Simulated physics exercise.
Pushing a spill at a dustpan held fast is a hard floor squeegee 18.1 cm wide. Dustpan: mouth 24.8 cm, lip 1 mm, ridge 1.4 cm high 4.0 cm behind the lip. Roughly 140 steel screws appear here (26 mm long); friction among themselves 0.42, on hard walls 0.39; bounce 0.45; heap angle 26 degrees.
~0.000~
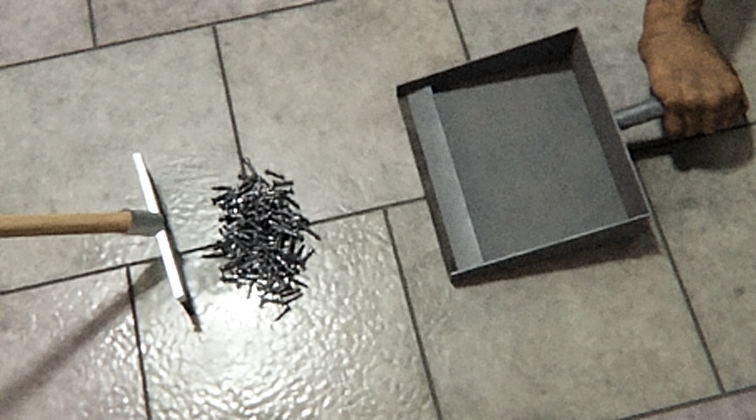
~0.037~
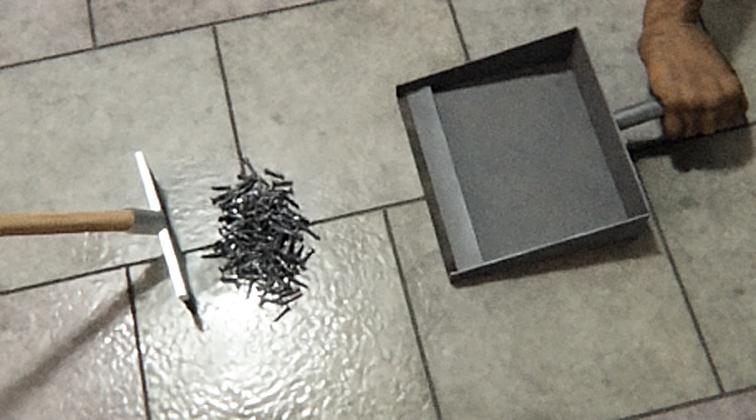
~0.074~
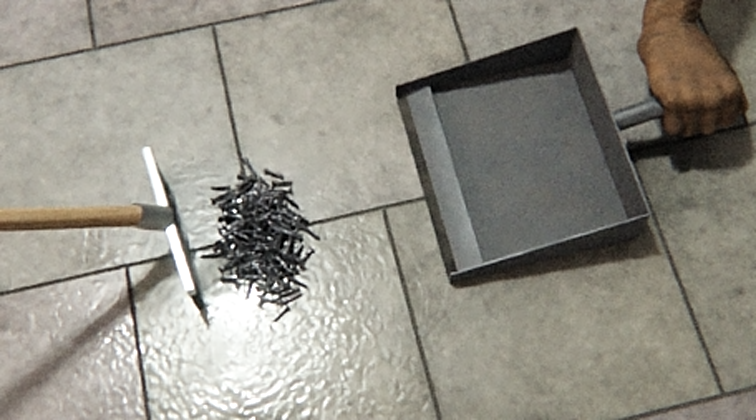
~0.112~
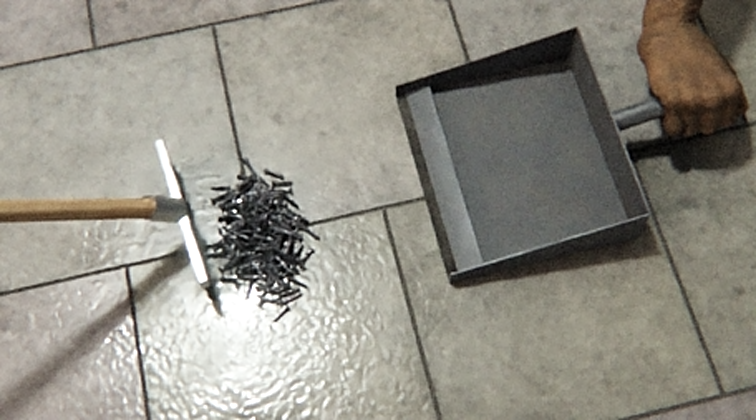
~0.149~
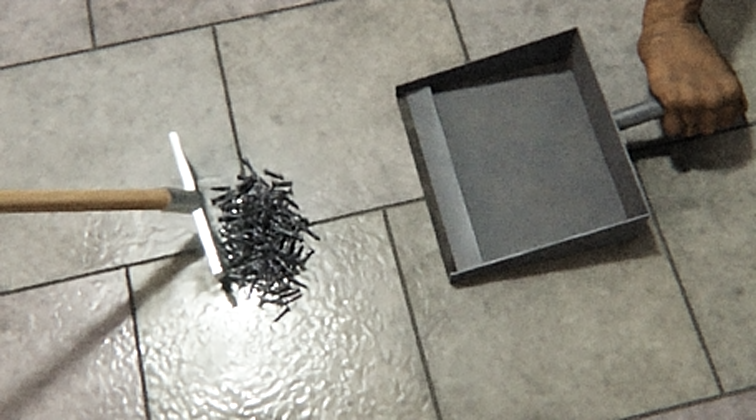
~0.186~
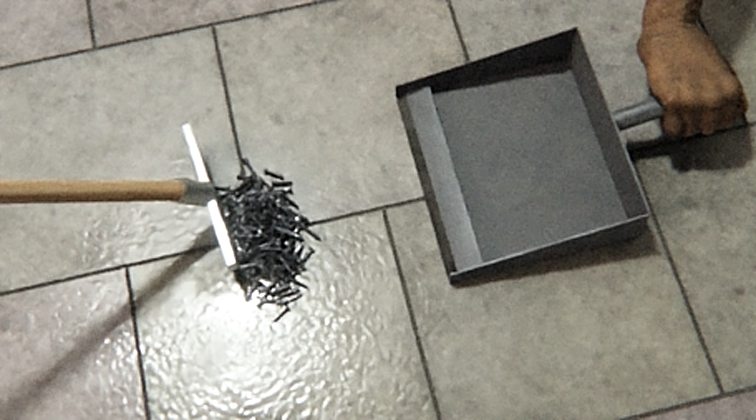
At the start, a squeegee with a wooden handle rests left of a heap of dark screws on a tiled floor, while a hand holds a gray dustpan at right. The blade slides rightward, closing the small gap, then presses into the heap's left edge and shifts some screws; the dustpan stays still.
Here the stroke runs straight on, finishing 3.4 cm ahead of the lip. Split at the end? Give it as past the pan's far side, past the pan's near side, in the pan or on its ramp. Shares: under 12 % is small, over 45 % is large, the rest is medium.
Far side: A small share; near side: A small share; pan: A small share.
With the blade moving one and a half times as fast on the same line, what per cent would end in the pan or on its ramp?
It would be near 20 per cent.
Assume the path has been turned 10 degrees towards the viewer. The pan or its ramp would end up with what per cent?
Then about 15 per cent.
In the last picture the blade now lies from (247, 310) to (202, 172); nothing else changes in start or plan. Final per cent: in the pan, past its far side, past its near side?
Split: Pan = 5, far = 0, near = 15.
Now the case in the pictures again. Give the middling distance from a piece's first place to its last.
Median: Approx. 18 cm.
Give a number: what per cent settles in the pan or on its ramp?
About 5 per cent.
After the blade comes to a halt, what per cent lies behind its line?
Estimate: About 30 %.
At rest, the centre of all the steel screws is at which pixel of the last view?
My guess is close to (396, 168).
After 0.40 s, middle of the blade 14 cm from the lip; 0 % over the lip, far side 0 %, near side 0 %.
Then, at 0.55 s, middle of the blade 8 cm from the lip; 0 % over the lip, far side 5 %, near side 0 %.
After 0.82 s, middle of the blade 4 cm from the lip; 5 % over the lip, far side 5 %, near side 0 %.
In the end, at 1.1 s, far side 5 %, near side 0 %, pan 5 %, in front of the lip or behind the blade 85 %.
